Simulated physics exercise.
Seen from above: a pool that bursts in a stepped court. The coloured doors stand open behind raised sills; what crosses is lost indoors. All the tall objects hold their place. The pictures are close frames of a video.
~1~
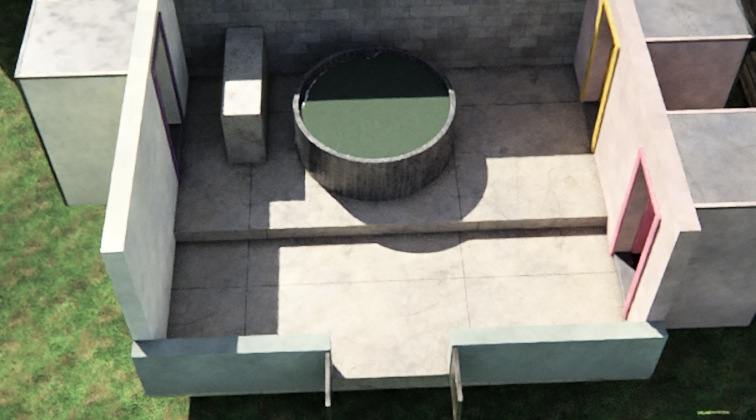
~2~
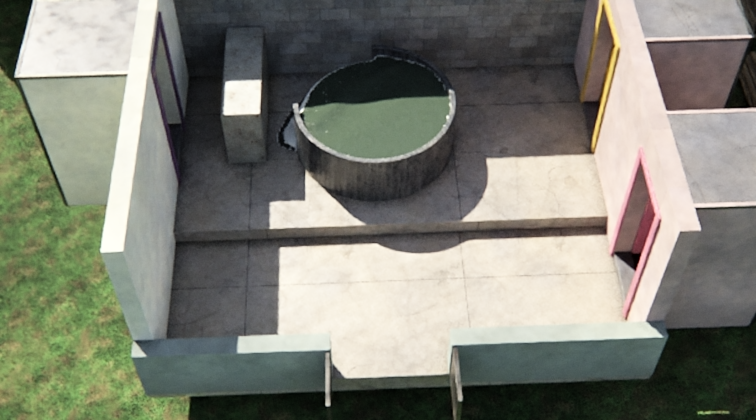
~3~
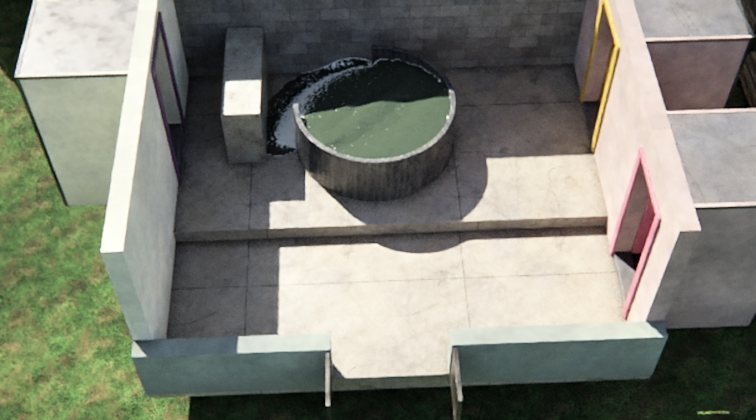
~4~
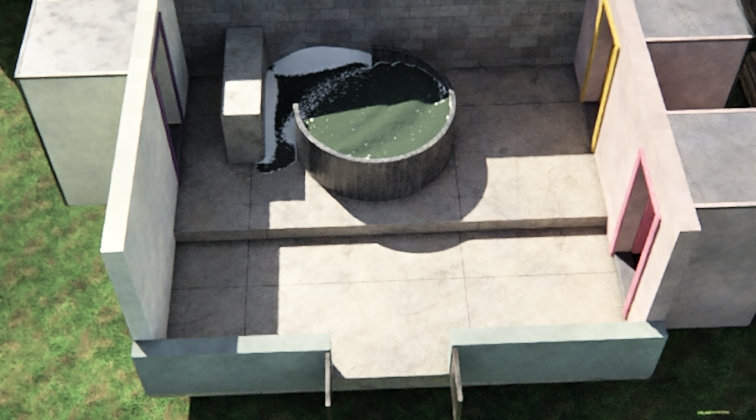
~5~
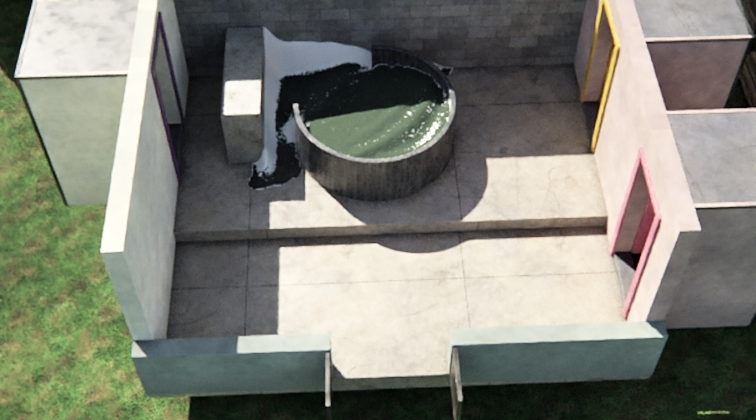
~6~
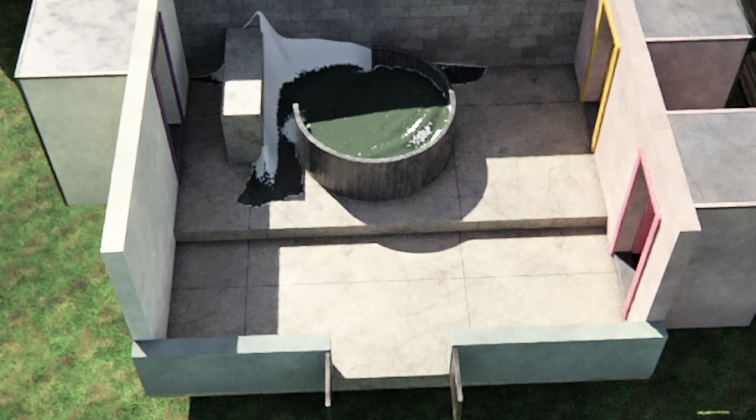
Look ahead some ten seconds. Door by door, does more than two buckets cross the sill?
In the end: The yellow door floods; the pink door holds within the limit; the purple door holds within the limit.
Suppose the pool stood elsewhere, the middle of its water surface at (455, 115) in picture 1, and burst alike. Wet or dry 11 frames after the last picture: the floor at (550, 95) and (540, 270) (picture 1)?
In turn: Wet, dry.
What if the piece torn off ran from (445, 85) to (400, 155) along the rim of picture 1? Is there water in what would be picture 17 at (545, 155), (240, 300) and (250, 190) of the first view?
One after the other: Flooded, no water, dry.
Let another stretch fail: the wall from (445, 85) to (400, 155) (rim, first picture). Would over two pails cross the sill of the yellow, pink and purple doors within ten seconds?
Then: The yellow door is over; the pink door passes that mark; the purple door keeps below it.
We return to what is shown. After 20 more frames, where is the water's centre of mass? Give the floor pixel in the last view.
At about (357, 158).
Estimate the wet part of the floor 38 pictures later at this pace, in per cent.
Close to 90 %.
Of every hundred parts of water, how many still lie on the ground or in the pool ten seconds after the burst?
Near 84 in a hundred.
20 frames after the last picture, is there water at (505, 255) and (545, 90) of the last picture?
One after the other: Free of water, wet.
A moment on, water covers 30 % of the floor; the yellow door not reached, the pink door not reached, the purple door wet at the sill, nothing in.
Next, water covers 55 % of the floor; the yellow door wet at the sill, nothing in, the pink door not reached, the purple door wet at the sill, nothing in.
Then, water covers 70 % of the floor; the yellow door over two buckets in, the pink door wet at the sill, nothing in, the purple door wet at the sill, nothing in.
Later, water covers 90 % of the floor; the yellow door over two buckets in, the pink door wet at the sill, nothing in, the purple door wet at the sill, nothing in.
In the end, water covers 100 % of the floor; the yellow door far over two buckets in, the pink door under two buckets in, the purple door wet at the sill, nothing in.
